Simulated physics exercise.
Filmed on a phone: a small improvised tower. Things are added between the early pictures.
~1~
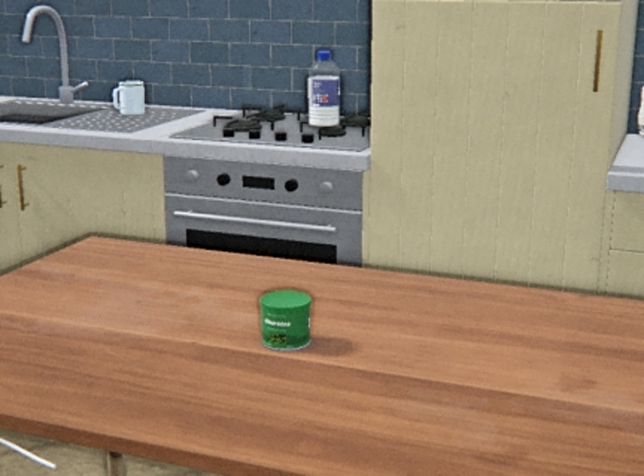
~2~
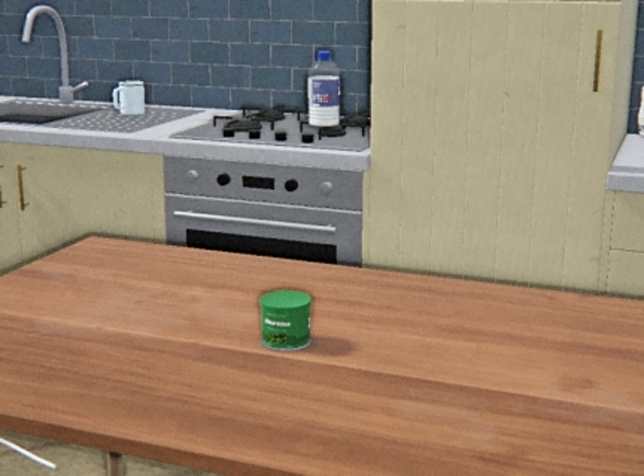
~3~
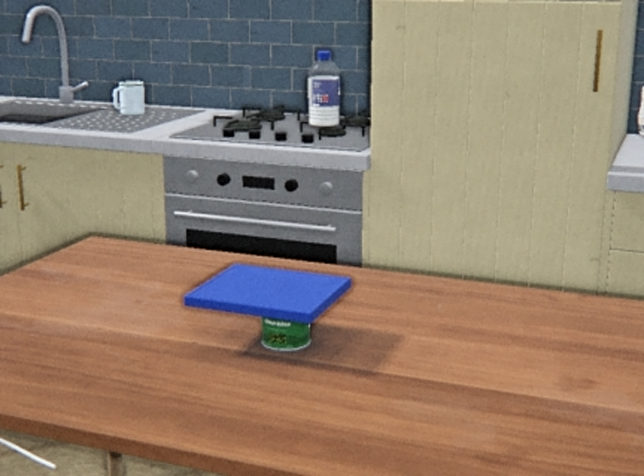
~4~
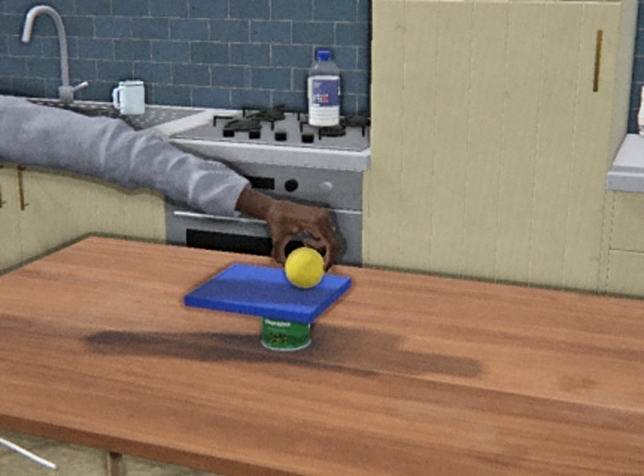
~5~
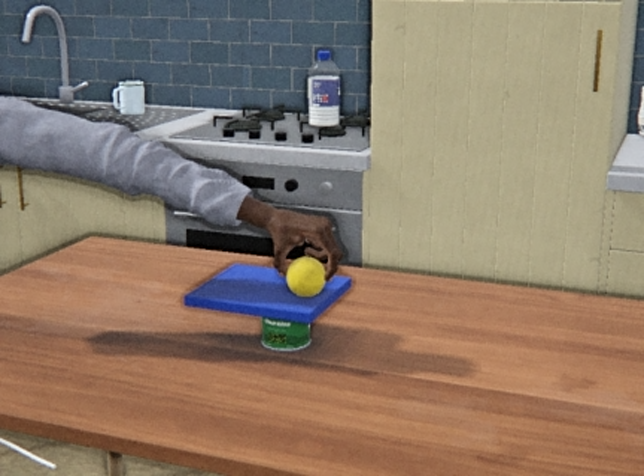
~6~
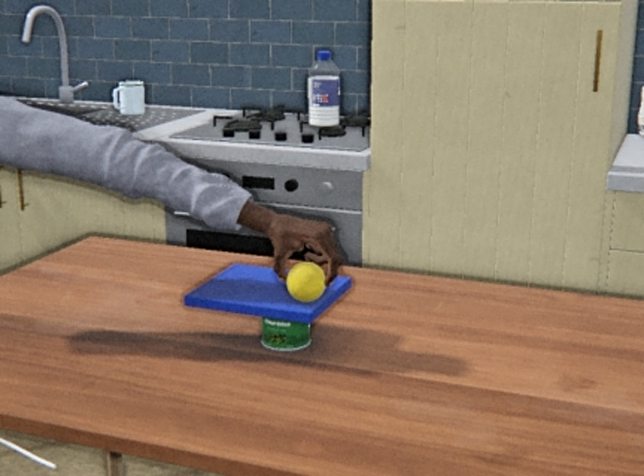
On a wooden kitchen table, a small green tin stood alone until a flat blue lid appeared on top of it, and then a hand reached in from the left and lowered a yellow lemon onto the lid.
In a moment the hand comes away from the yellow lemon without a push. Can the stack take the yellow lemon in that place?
Here the stack stays up.
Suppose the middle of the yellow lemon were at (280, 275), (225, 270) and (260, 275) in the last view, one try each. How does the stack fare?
First try: It stays up; second try: It loses its balance; third try: It holds.
Then, 0.40 s later than the last frame, all is still.
Then, 1.00 s later than the last frame, yellow lemon resting near (307, 283).
Then, 2.20 s later than the last frame, things are still on the move.
When it is over, all 3 as before. End places, in pixels of the last picture, yellow lemon near (307, 283). The stack keeps its balance.
